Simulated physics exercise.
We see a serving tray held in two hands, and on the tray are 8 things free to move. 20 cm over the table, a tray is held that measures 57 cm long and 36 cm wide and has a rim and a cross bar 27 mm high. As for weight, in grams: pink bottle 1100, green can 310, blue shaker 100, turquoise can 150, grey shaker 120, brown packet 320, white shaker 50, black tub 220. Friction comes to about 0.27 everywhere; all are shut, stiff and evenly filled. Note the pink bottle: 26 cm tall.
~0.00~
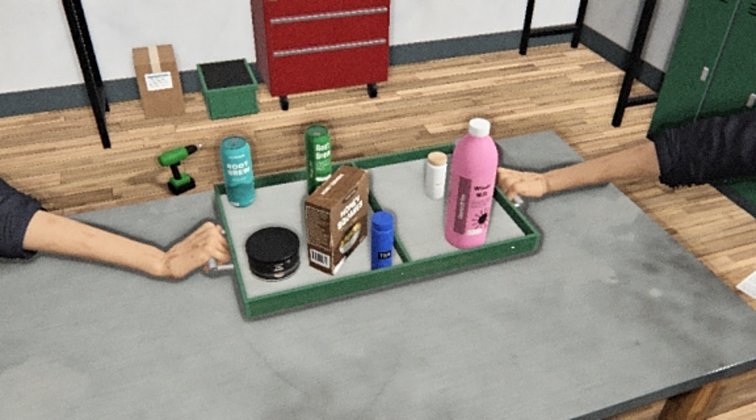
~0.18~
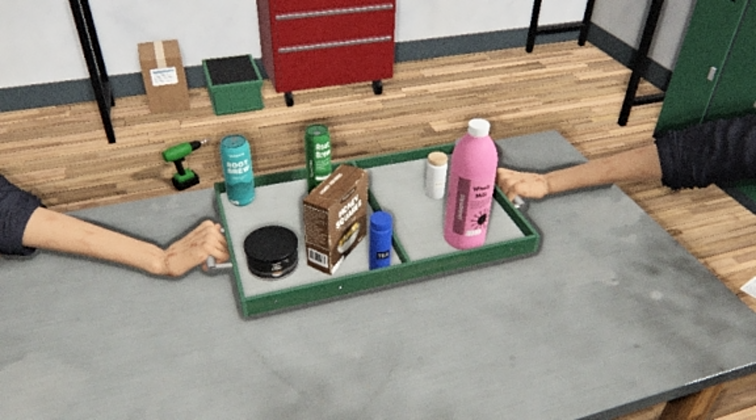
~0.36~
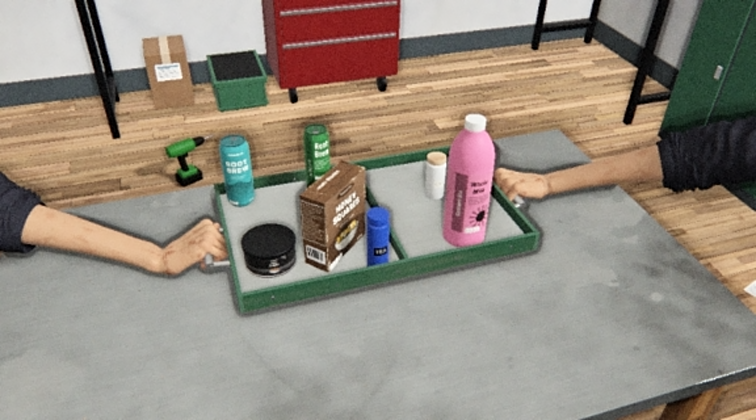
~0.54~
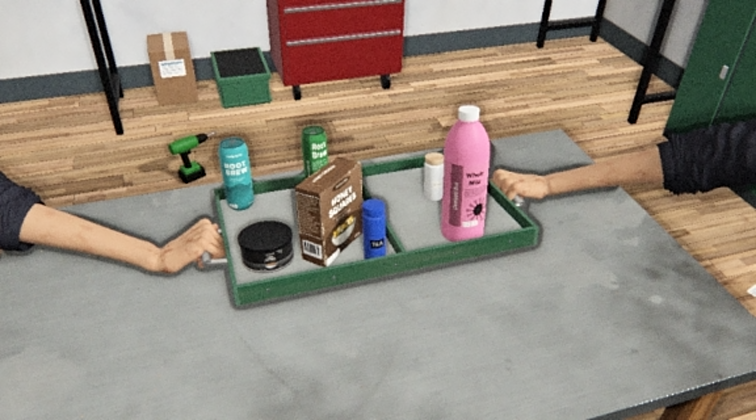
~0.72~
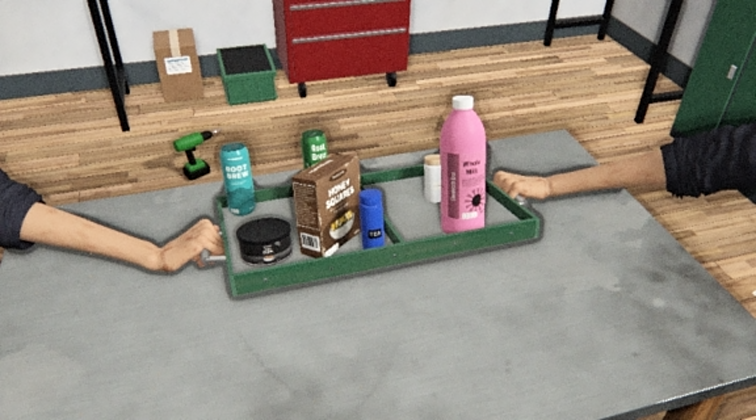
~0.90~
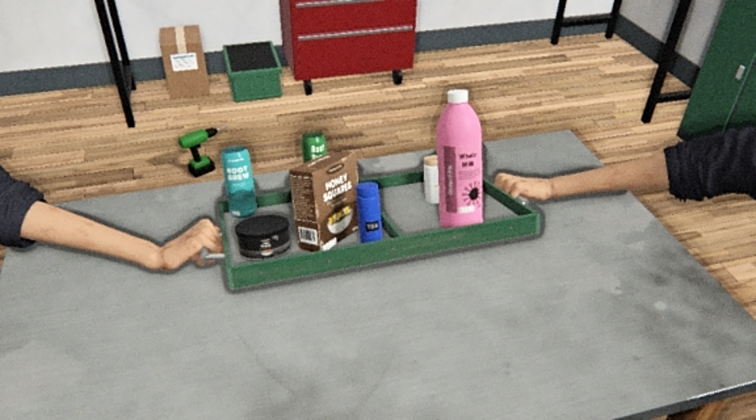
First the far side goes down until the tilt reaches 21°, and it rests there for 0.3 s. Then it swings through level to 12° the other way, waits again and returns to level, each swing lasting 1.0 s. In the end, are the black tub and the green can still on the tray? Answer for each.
Black tub: Yes, green can: No.
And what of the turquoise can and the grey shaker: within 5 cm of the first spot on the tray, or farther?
As for the turquoise can, it remains where it was, and the grey shaker winds up somewhere else.
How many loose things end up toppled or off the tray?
The tally is 5.
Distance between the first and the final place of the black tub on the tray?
About 15 cm.
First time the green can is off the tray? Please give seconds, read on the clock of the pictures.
Around 1.4 s on the clock.
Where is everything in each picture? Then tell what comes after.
Tray level; black tub (274, 254); green can (319, 165), in the first frame.
Tray level; turquoise can (238, 172), in the second frame.
Tilt 3°, far edge down; brown packet (335, 216); white shaker (435, 176), in the third frame.
Tilt 8°, far edge down; pink bottle (465, 174); blue shaker (374, 233), in the fourth frame.
Tilt 15°, far edge down; turquoise can (238, 180), in the fifth frame.
Tilt 19°, far edge down; black tub (264, 238), in the sixth frame.
By 1.30 s, tilt 21°, far edge down; green can rocked 26° off its seat near (312, 165); black tub 12 cm from its spot near (258, 218); brown packet rocked 3° off its seat.
By 1.80 s, tilt 10°, far edge down; pink bottle, green can, brown packet and white shaker now off the tray; black tub 15 cm from its spot near (258, 208); blue shaker on its side.
By 2.00 s, tilt 1°, near edge down; black tub 15 cm from its spot near (257, 203); blue shaker on its side; grey shaker 8 cm from its spot.
By 2.70 s, tilt 12°, near edge down; black tub 15 cm from its spot near (257, 200); blue shaker on its side; grey shaker 8 cm from its spot.
When it is over (4.1 s), off the tray, pink bottle, green can, brown packet and white shaker; lying over on the tray, blue shaker; not toppled but over 5 cm from the start, grey shaker and black tub; the last one within 5 cm of the start. In the last view, black tub near (257, 203), green can near (311, 182).
